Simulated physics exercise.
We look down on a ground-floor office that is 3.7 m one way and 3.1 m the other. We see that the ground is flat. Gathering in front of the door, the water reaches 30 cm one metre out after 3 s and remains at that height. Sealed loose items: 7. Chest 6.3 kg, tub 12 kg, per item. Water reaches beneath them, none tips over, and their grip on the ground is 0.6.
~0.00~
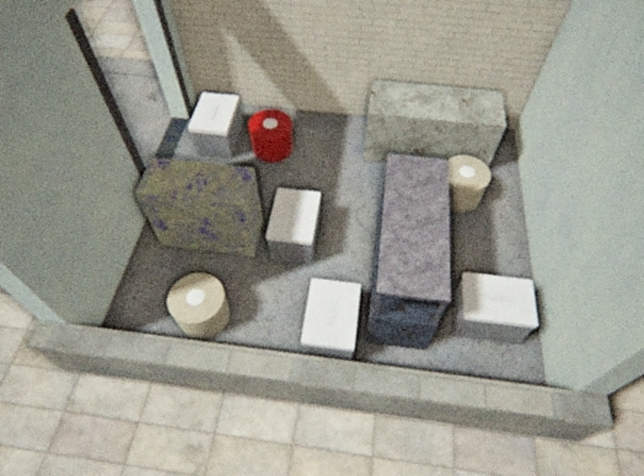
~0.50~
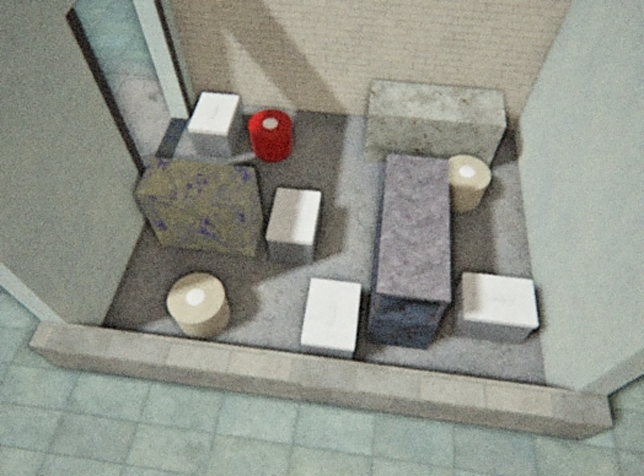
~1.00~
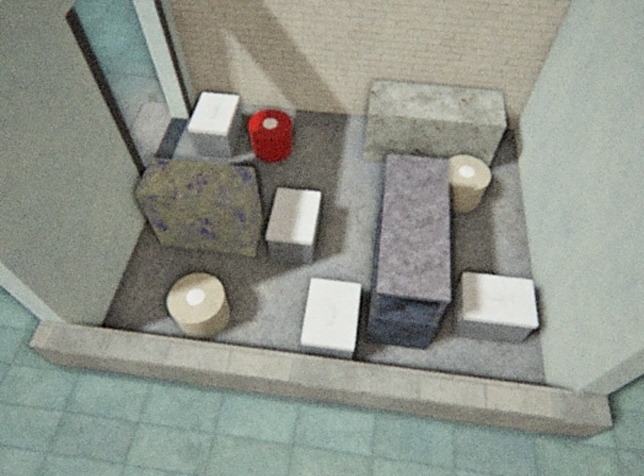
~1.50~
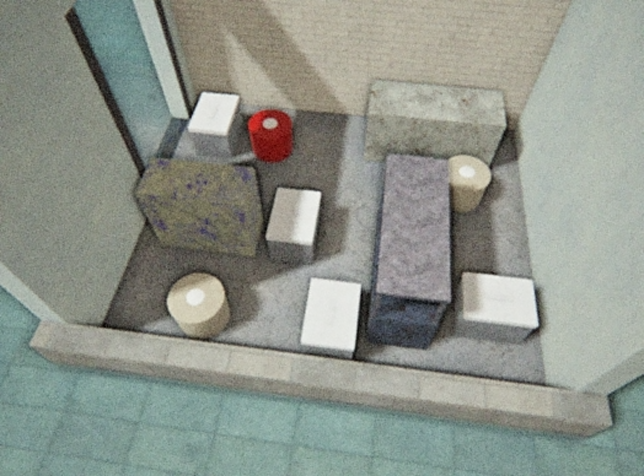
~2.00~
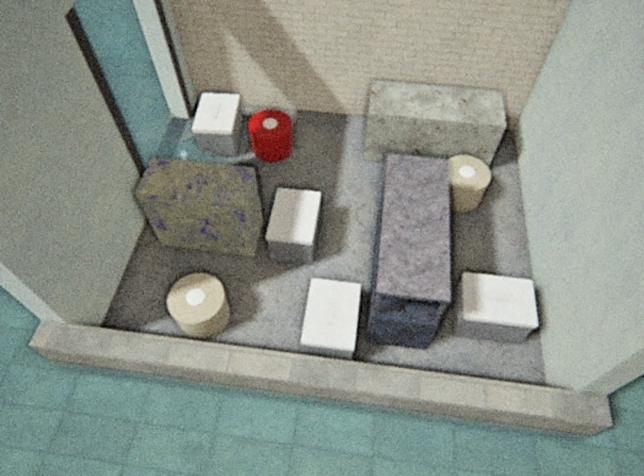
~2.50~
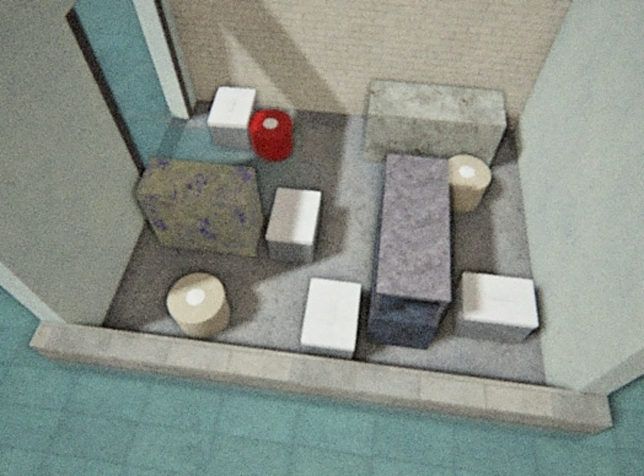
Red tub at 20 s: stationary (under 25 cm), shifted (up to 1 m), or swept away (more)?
It is swept a long way.
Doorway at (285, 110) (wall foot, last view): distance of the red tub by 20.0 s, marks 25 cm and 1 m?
Well, the red tub ends up distant in that setup.
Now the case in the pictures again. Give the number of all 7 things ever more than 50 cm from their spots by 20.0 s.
My count gives 7.
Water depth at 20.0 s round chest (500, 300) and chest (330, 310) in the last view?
Roughly 31 and 31 cm.
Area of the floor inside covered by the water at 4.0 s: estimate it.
Wet area: Approx. 6.0 m2.
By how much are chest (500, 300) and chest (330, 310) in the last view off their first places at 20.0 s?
Net displacement, in order: 100 cm; 120 cm.
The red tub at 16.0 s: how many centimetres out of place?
Shift: About 250 cm.
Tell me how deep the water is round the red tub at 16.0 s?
Roughly 29 cm deep.
After 4.0 s the red tub is near (347, 116), 0.8 m from its start, afloat; 2 afloat.
After 9.0 s the red tub is near (468, 339), 2.9 m from its start, afloat; 7 afloat.
After 16.0 s the red tub is near (467, 226), 2.3 m from its start, afloat; 7 afloat.
After 20.0 s the red tub is near (490, 229), 2.4 m from its start, afloat; 7 afloat.
